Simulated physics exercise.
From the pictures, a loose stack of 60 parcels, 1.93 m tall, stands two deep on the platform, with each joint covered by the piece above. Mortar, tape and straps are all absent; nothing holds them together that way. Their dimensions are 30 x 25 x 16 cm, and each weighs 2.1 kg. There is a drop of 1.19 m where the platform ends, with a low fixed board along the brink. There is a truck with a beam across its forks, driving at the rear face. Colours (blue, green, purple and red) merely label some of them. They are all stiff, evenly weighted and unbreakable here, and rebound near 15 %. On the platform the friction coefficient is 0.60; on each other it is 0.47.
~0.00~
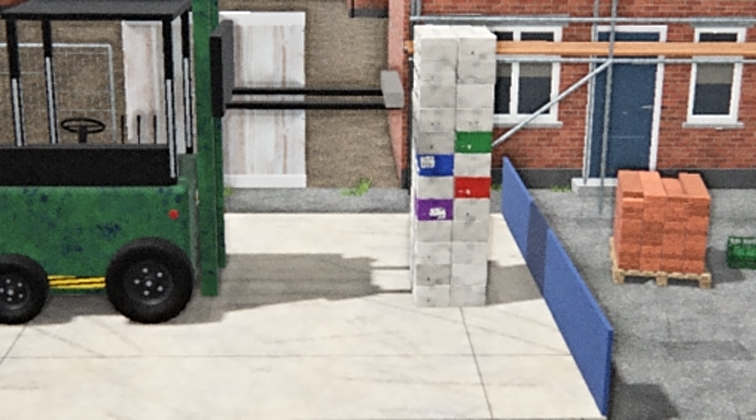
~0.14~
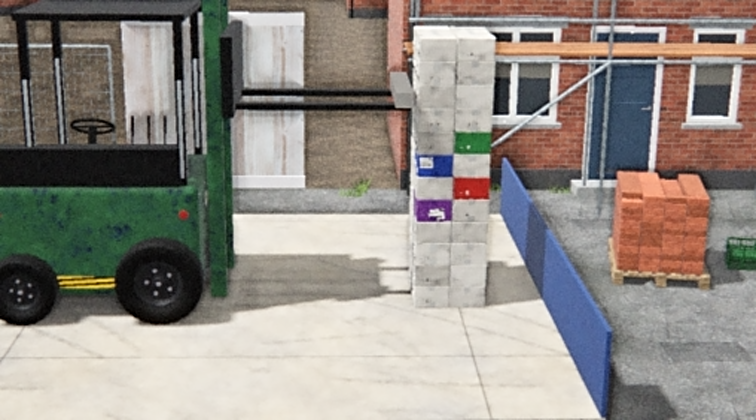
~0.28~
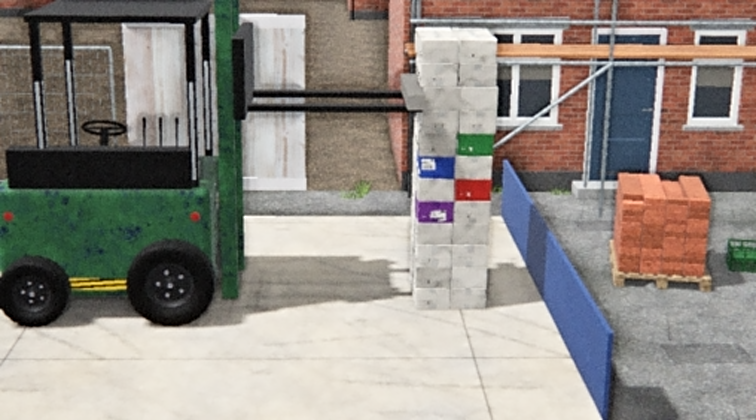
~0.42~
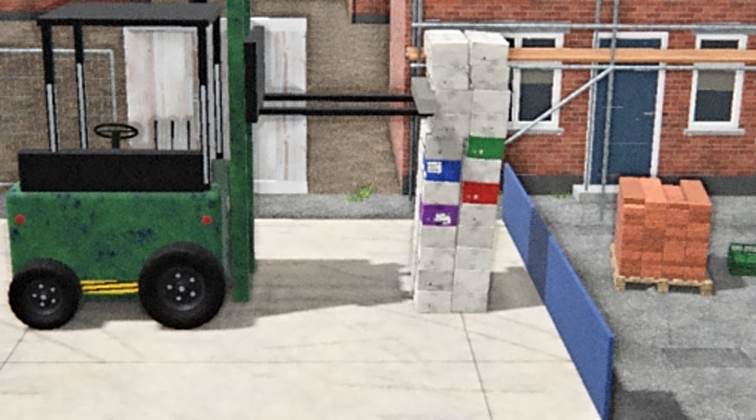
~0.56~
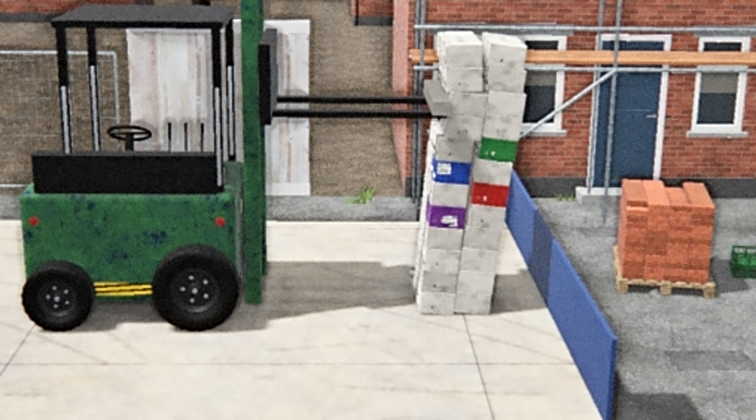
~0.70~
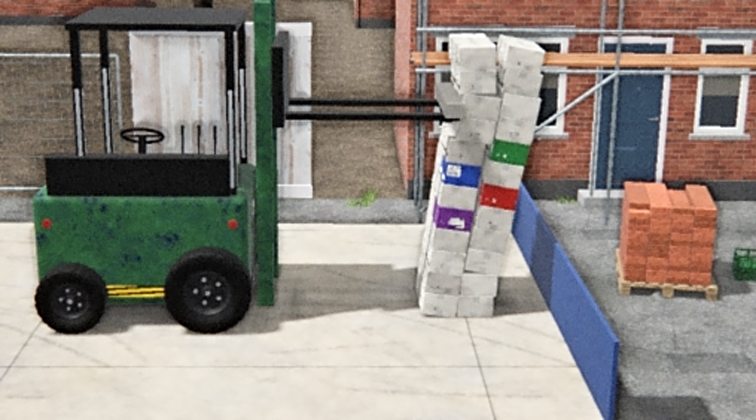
A green forklift drives right and pushes a tall stack of pale blocks, which leans rightward.
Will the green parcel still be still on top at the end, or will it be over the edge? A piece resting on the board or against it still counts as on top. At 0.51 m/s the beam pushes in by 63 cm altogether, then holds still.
The green parcel loses its position.
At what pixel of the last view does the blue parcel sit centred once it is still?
At about (530, 194).
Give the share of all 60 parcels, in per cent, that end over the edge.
My estimate is roughly 50 per cent.
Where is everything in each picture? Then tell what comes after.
In the first frame (we follow the side turned to the camera), beam (397, 100) 11 cm from the stack; green parcel (474, 143); blue parcel (436, 166); red parcel (473, 188); no piece has moved.
In the second frame, beam (406, 101) 41 mm from the stack; green parcel (473, 144).
In the third frame, beam (418, 102) 31 mm in; green parcel (476, 145); 12 stirred so far.
In the fourth frame, beam (430, 106) 10 cm in; green parcel (486, 148) tipped 3°; red parcel (481, 194) tipped 3°; steepest lean 3°, the parcel at (483, 33); 53 stirred so far.
In the fifth frame, beam (443, 108) 17 cm in; green parcel (498, 151) tipped 6°; red parcel (490, 195) tipped 6°; 60 stirred so far.
In the sixth frame, beam (456, 111) 24 cm in; green parcel (510, 153) tipped 10°; red parcel (499, 198) tipped 10°; blue parcel (462, 176) tipped 7°; steepest lean 10°, the parcel at (517, 39); 59 stirred so far.
Around 1.04 s, none of the 60 parcels over the edge, 60 disturbed; green parcel tipped 19°; red parcel tipped 19°.
Around 1.44 s, none of the 60 parcels over the edge, 58 disturbed; green parcel tipped 44°, 25 cm lower; red parcel tipped 44°, 15 cm lower.
Around 1.96 s, 31 of the 60 parcels over the edge; green parcel on its side; red parcel on its side.
Finally (2.3 s), 31 of the 60 parcels over the edge; green parcel on its side; red parcel on its side; blue parcel tipped 43°, 16 cm lower.
